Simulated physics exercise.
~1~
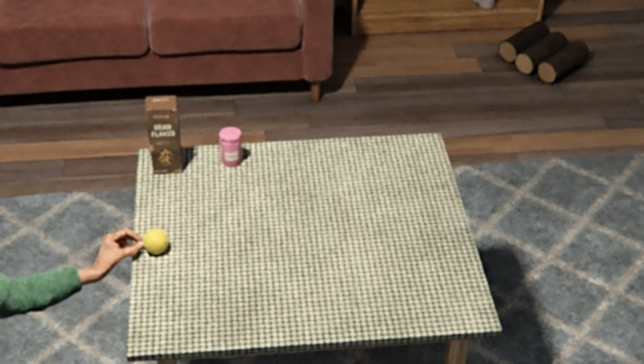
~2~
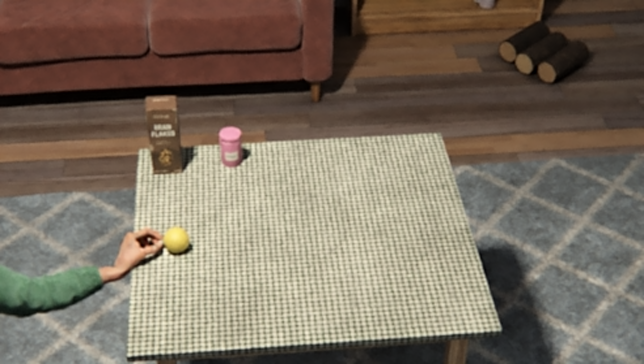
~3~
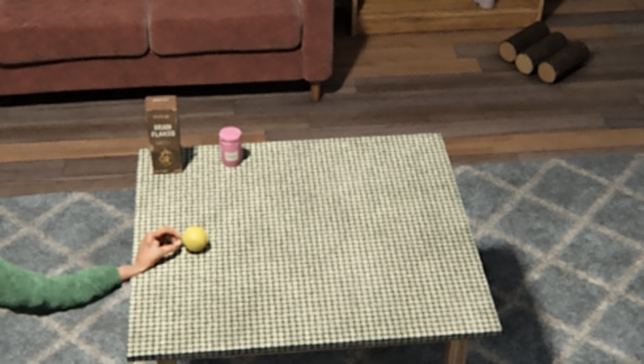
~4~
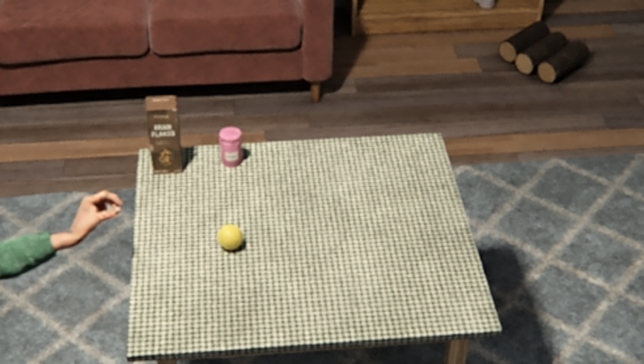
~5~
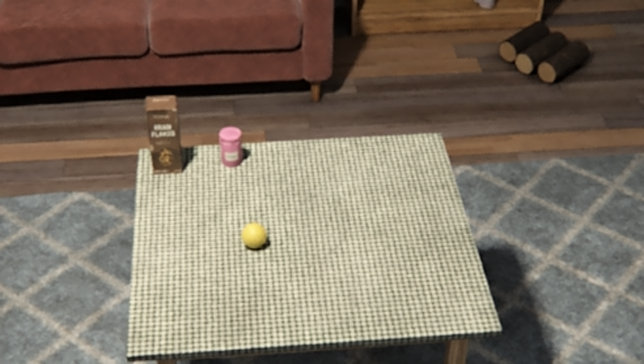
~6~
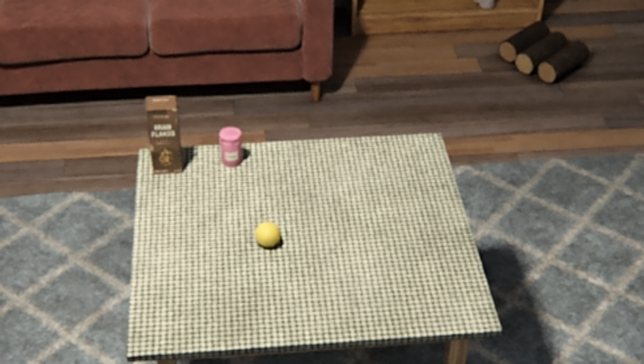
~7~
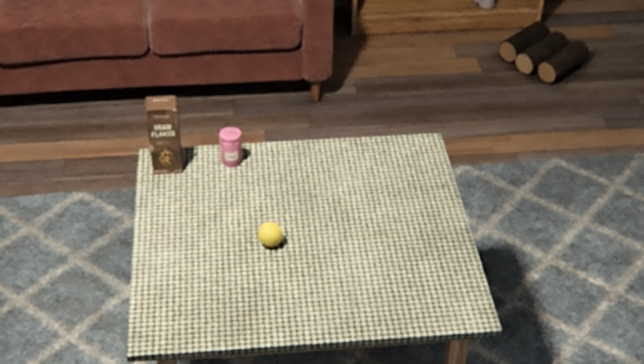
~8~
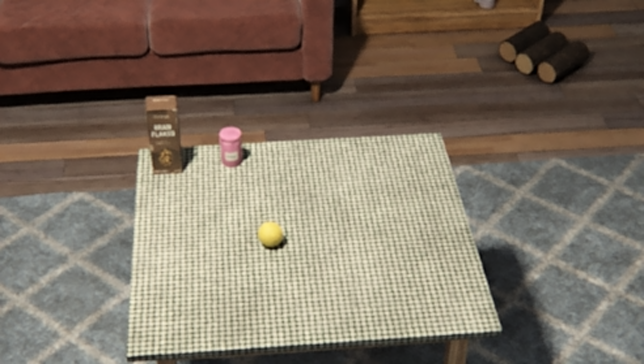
Yellow lemon pushed right by a hand across a checked tablecloth, rolling on after release and stopping near the table's middle.
